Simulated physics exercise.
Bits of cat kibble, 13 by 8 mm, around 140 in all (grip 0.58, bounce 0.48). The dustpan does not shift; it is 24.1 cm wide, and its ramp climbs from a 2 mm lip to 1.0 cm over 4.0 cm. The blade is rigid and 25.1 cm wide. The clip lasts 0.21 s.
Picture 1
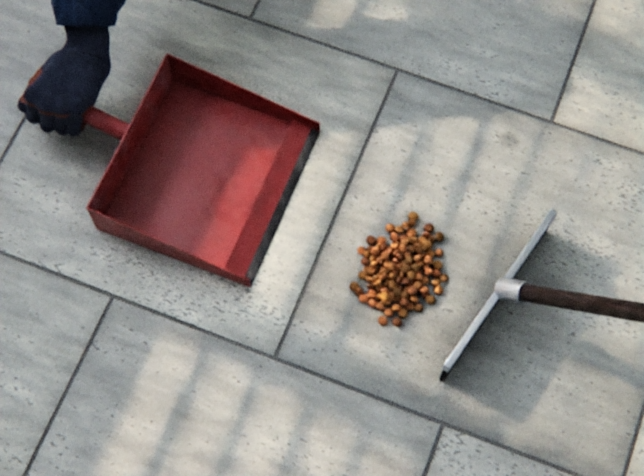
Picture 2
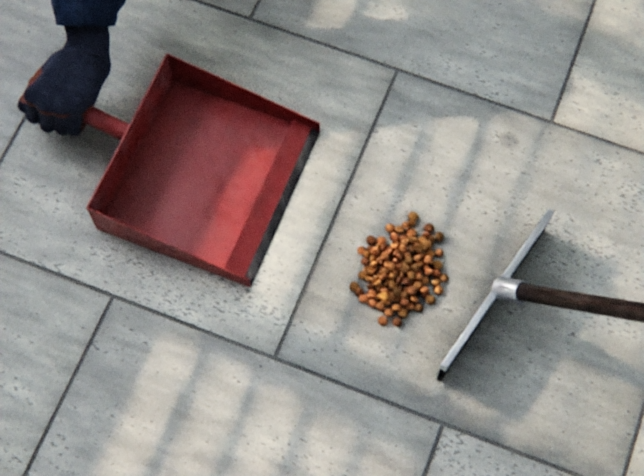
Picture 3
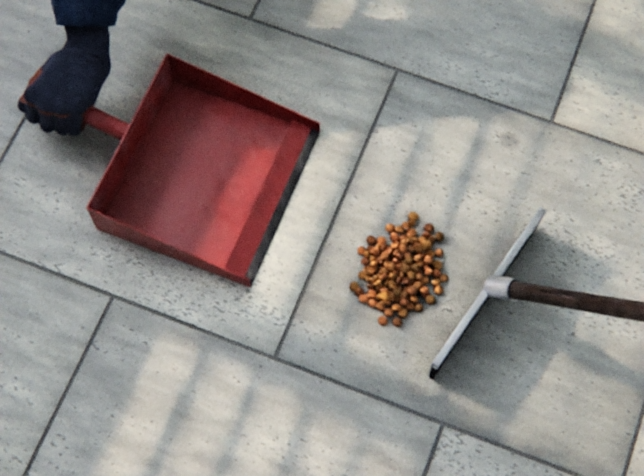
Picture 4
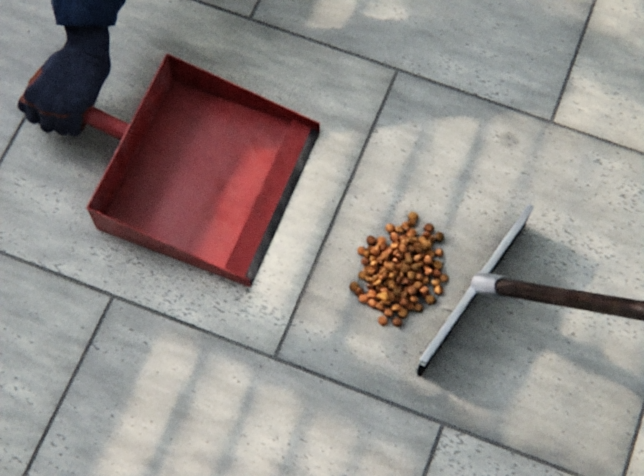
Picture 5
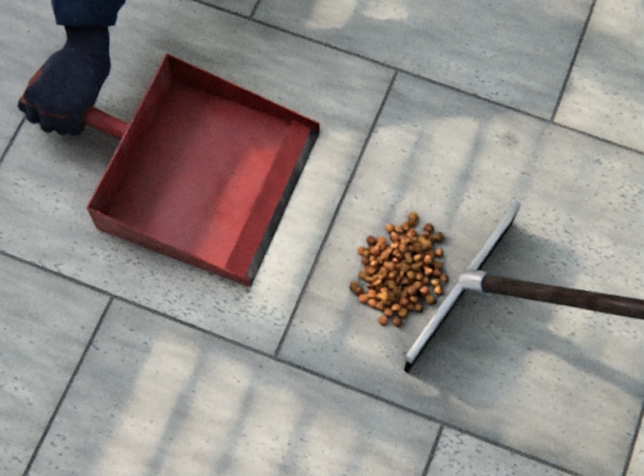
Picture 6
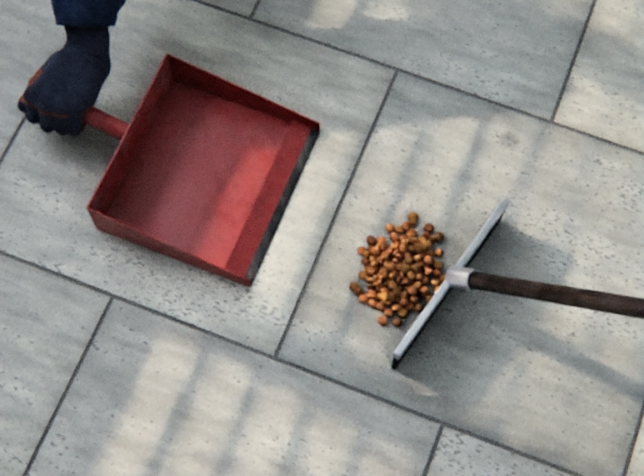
Gloved hand holding a red dustpan still on grey paving as a dark-handled blade slides left up to a small kibble pile.
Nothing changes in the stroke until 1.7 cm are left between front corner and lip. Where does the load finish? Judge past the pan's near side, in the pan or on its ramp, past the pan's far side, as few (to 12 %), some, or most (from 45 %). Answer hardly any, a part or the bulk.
Past the pan's near side: Hardly any; in the pan or on its ramp: Hardly any; past the pan's far side: Hardly any.
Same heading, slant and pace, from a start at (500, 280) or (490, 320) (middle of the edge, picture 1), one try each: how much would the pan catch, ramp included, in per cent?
Some 10 and 0 per cent.
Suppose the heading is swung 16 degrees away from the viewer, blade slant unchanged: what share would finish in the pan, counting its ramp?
In that case some 20 per cent.
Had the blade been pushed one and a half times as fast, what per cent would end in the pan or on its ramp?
It would be near 5 per cent.
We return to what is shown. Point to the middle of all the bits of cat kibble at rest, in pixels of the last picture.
Near (293, 232).
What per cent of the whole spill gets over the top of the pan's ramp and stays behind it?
Roughly 0 per cent.
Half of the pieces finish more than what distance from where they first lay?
About 14 cm.
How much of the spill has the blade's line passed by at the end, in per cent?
Some 0 per cent.
Then, 0.24 s after the last picture, middle of the blade 14 cm from the lip; 0 % over the lip, far side 0 %, near side 0 %.
Then, 0.40 s after the last picture, middle of the blade 8 cm from the lip; 0 % over the lip, far side 0 %, near side 5 %.
Then, 0.69 s after the last picture, middle of the blade 5 cm from the lip; 10 % over the lip, far side 0 %, near side 5 %.
In the end, near side 5 %, pan 10 %, far side 0 %, in front of the lip or behind the blade 90 %.
